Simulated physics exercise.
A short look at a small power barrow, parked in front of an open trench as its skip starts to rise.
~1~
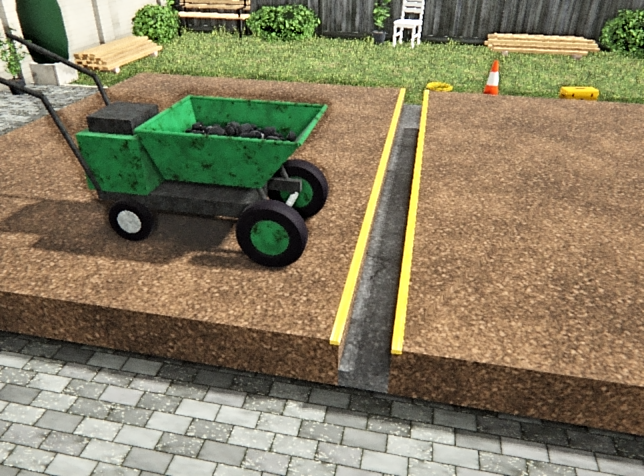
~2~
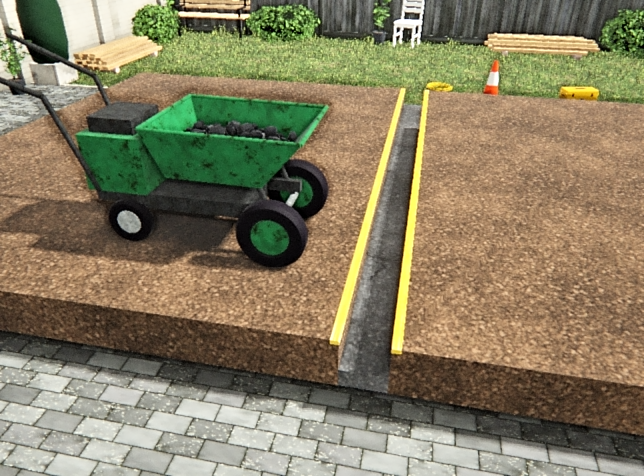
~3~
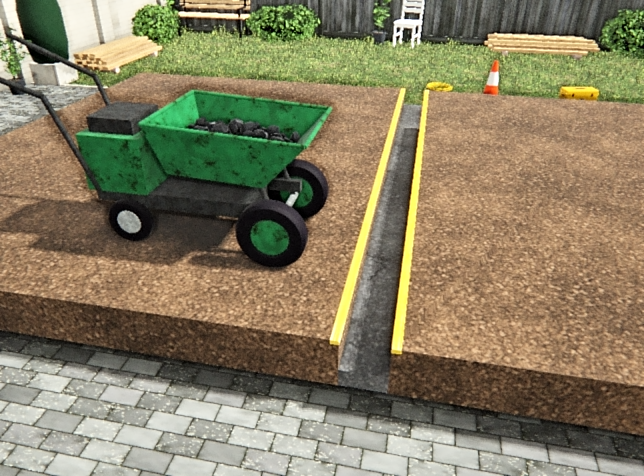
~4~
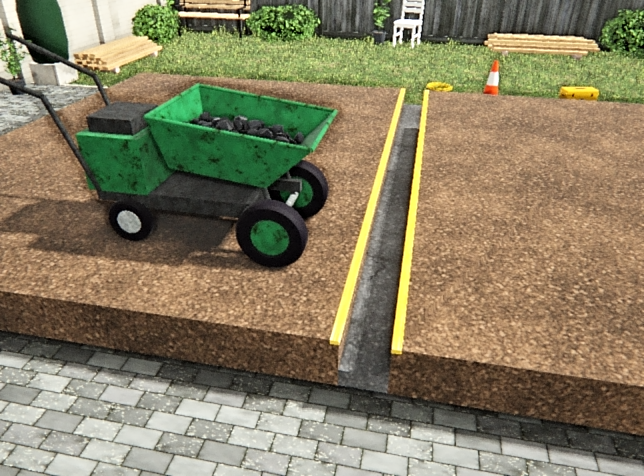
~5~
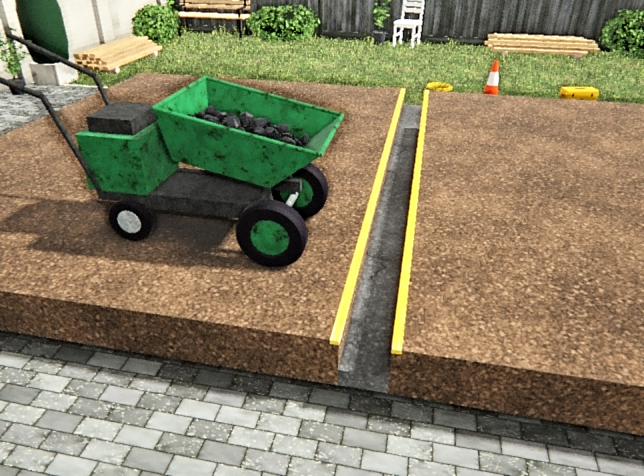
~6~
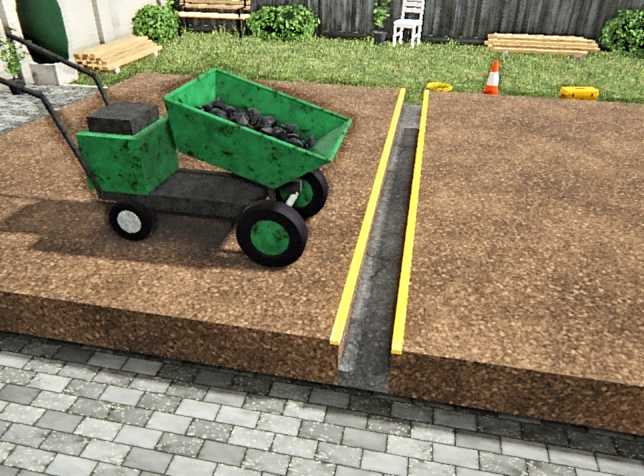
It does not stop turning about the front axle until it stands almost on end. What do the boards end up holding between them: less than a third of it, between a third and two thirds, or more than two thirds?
One third to two-thirds.
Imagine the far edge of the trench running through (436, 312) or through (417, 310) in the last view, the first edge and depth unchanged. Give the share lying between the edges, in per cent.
The first try lands around 100 %, the second around 70 %.
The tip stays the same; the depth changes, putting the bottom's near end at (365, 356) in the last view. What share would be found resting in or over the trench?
I'd say roughly 40 in a hundred.
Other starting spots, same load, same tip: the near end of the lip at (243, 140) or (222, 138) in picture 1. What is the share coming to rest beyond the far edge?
The first spot yields roughly 0 percent, the second roughly 0 percent.
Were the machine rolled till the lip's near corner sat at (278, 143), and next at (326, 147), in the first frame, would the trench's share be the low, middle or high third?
So the first position comes out as over two thirds, the second as under a third.
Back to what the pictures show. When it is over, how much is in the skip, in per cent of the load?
Roughly 0 per cent of the load.
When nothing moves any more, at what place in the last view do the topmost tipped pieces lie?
Settled peak, approx. (445, 253).
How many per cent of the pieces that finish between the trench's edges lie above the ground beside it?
Roughly 0 %.
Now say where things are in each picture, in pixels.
In the first frame, lip of the skip near (299, 145), level; top of the load near (225, 142), lumps of coal; first edge of the trench near (346, 300); far edge near (401, 308), the trench under half as wide as the skip, and about as deep as wide.
In the second frame, lip of the skip near (300, 145), level; top of the load near (226, 142).
In the third frame, lip of the skip near (305, 147), tipped barely; top of the load near (229, 140).
In the fourth frame, lip of the skip near (311, 150), tipped a little; top of the load near (220, 131).
In the fifth frame, lip of the skip near (320, 155), tipped a little; top of the load near (205, 125).
In the sixth frame, lip of the skip near (329, 162), tipped clearly; top of the load near (217, 114); first edge of the trench near (346, 300); far edge near (401, 308).
Shortly afterwards, skip tipped steeply; the whole lot in the skip.
Next, skip tipped steeply; all but a few in the skip; a little in or heaped over the trench; only a few beyond it; only a few falling.
Some moments later, skip tipped right over; a little in the skip; near a third in or heaped over the trench; near half beyond it.
In the end, skip tipped right over; near half in or heaped over the trench; near half beyond it.
